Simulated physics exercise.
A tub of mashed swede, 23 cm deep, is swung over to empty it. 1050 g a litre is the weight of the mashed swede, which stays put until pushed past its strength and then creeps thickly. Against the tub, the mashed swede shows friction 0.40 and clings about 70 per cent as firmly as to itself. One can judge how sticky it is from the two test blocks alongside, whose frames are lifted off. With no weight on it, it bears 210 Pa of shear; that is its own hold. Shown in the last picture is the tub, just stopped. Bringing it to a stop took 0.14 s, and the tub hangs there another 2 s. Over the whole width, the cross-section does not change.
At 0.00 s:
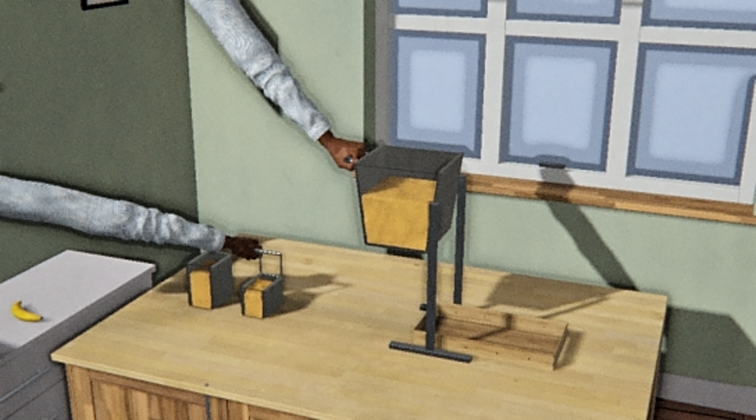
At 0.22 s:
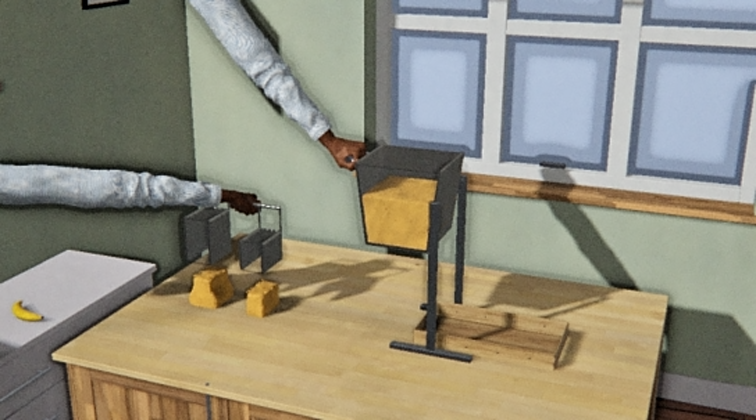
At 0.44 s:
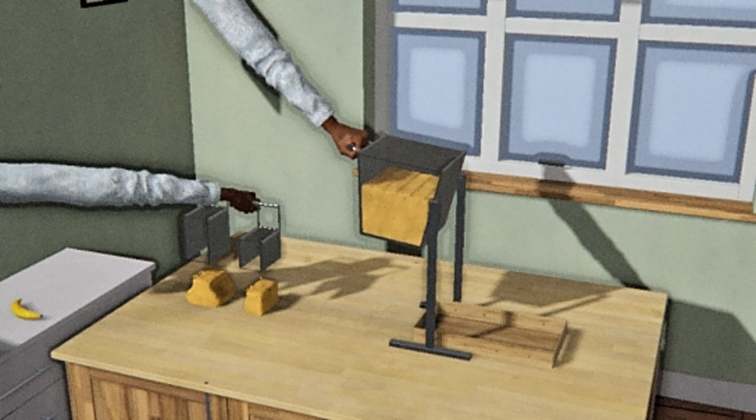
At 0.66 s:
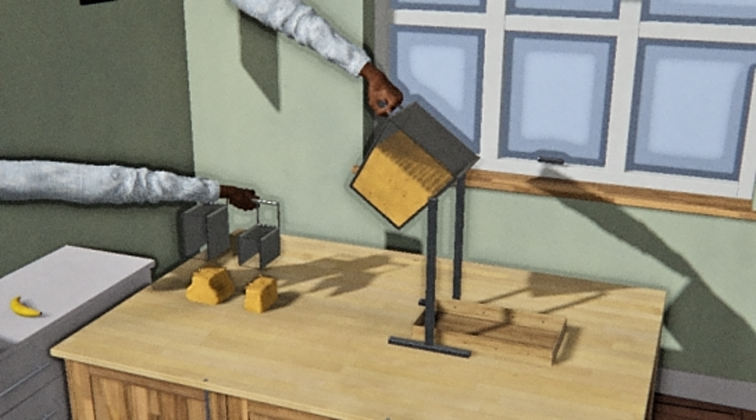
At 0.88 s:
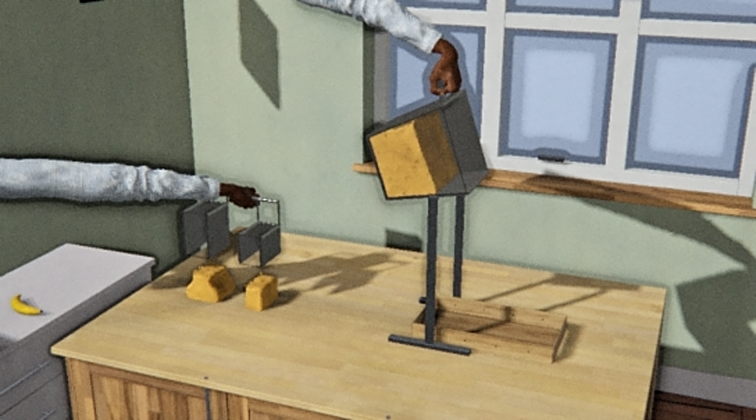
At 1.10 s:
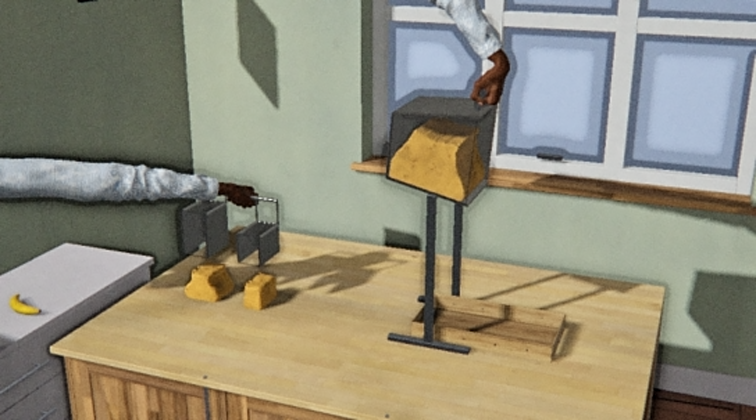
Two grey-sleeved arms reach in from the left over a pale wooden table beside a window in a green-walled room, seen from slightly above. A dark, clear-fronted tub of yellow mash hangs on a stand, right of two small holders, with a banana at far left. The lower hand lifts the holders off two yellow blocks, the left one sagging, then the upper hand swings the tub clockwise past its side.
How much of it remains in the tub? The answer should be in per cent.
39 %.
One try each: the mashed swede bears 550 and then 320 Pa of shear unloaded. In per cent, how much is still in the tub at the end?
100 %, then 45 %.
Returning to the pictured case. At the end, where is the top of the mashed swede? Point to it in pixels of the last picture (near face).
Highest point: Approx. (421, 169).
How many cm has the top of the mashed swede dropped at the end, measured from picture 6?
10 cm.
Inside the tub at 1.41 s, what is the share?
Near 50 in a hundred.
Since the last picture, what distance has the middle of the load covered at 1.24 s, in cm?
The distance comes to some 7 cm.
After 1.24 s, the tub is at 95 degrees and holds 77 %.
After 1.41 s, the tub is at 95 degrees and holds 50 %.
After 1.58 s, the tub is at 95 degrees and holds 41 %.
After 1.75 s, the tub is at 95 degrees and holds 40 %.
After 3.10 s, at the end, the tub is at 95 degrees and holds 39 %.
